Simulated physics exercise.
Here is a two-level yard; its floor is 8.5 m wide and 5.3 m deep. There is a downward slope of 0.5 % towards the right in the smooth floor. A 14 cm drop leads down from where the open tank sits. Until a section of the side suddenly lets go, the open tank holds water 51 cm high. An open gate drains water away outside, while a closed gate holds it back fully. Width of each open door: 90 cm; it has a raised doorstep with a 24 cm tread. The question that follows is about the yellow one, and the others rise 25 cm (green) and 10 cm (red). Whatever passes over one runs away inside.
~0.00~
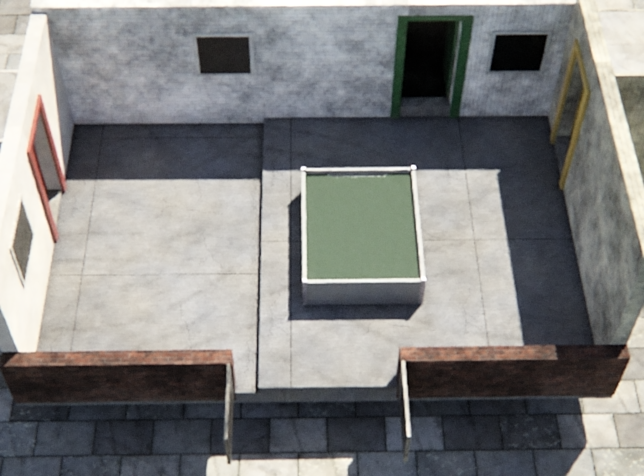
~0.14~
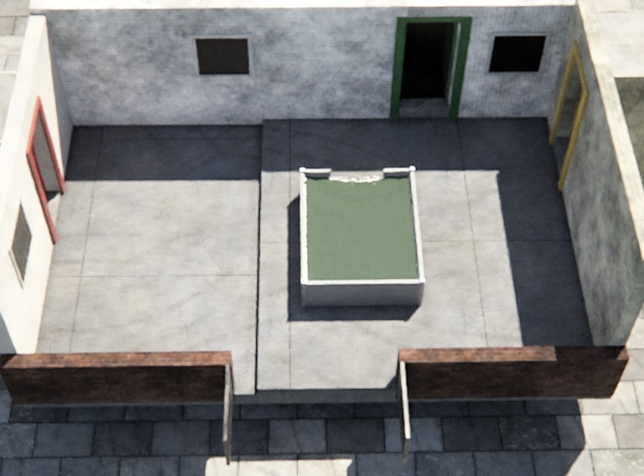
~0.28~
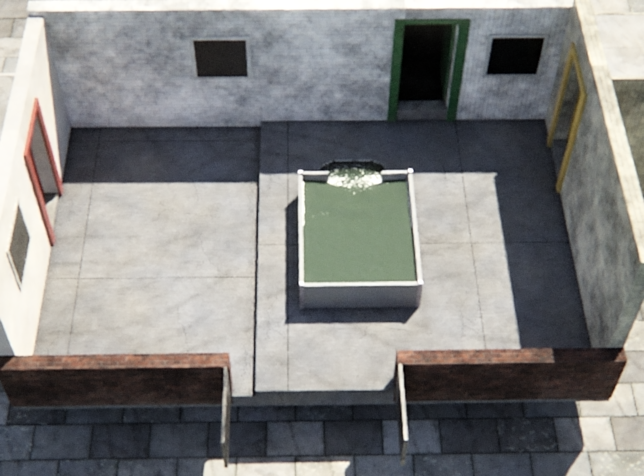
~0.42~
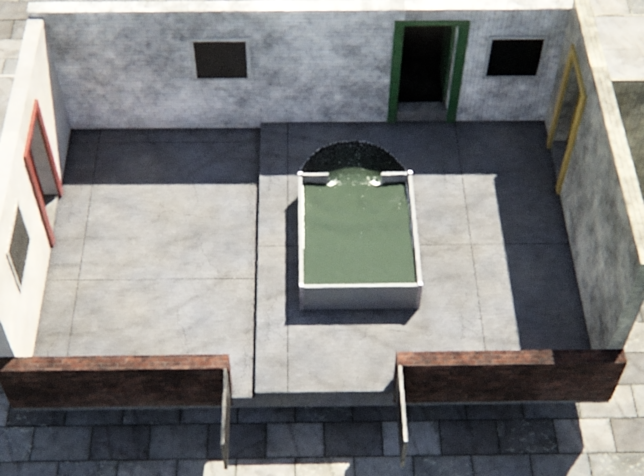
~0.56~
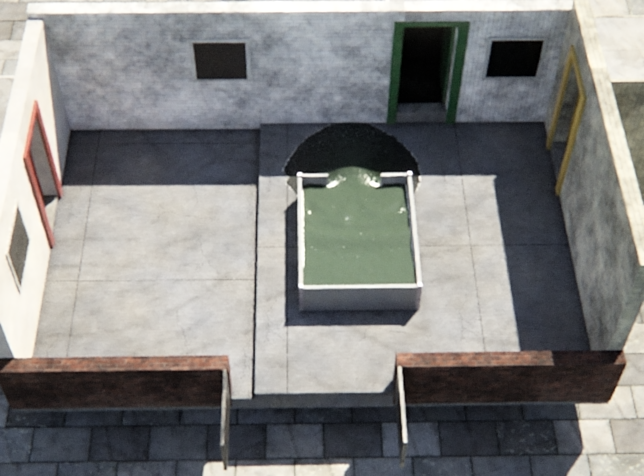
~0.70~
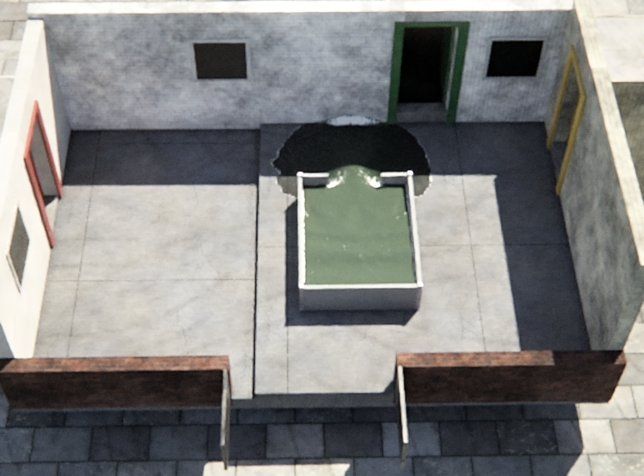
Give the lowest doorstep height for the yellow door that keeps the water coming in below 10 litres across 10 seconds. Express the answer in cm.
I would say about 12.5 cm.
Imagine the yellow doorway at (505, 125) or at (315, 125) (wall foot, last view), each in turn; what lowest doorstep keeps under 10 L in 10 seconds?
In turn: Roughly 10.5 cm, roughly 23 cm.
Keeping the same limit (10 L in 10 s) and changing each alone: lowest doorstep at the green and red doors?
You'd want about 15 centimetres at green and about 5.0 centimetres at red.
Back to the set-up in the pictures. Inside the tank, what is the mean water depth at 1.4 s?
It averages roughly 38 centimetres.
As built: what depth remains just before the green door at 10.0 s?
You'd measure close to 5.5 cm there.
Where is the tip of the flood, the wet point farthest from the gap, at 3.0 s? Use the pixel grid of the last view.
Look about (71, 132) in the last picture.
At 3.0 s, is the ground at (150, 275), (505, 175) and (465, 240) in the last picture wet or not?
Those three come out bone-dry, soaked and bone-dry, in that order.
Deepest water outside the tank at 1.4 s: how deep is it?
About 31 cm.
After 1.4 s water covers 10 % of the floor, deepest (31 cm) near (357, 194); it has not reached the yellow door.
After 3.0 s water covers 30 % of the floor, deepest (24 cm) near (353, 125); 15 cm at the yellow door, 0 litres in over its 21 cm doorstep.
After 10.0 s water covers 90 % of the floor, deepest (9 cm) near (595, 375); 7 cm at the yellow door, 0 litres in over its 21 cm doorstep.
At the yellow door as built, the water arrived by 2.4 s and peaked near 16 cm at 3.2 s.
With a doorstep of 11 cm, 19 litres would have come in within the 10 s; with 14.5 cm, 3 litres. So under 10 litres takes about 12.5 cm.
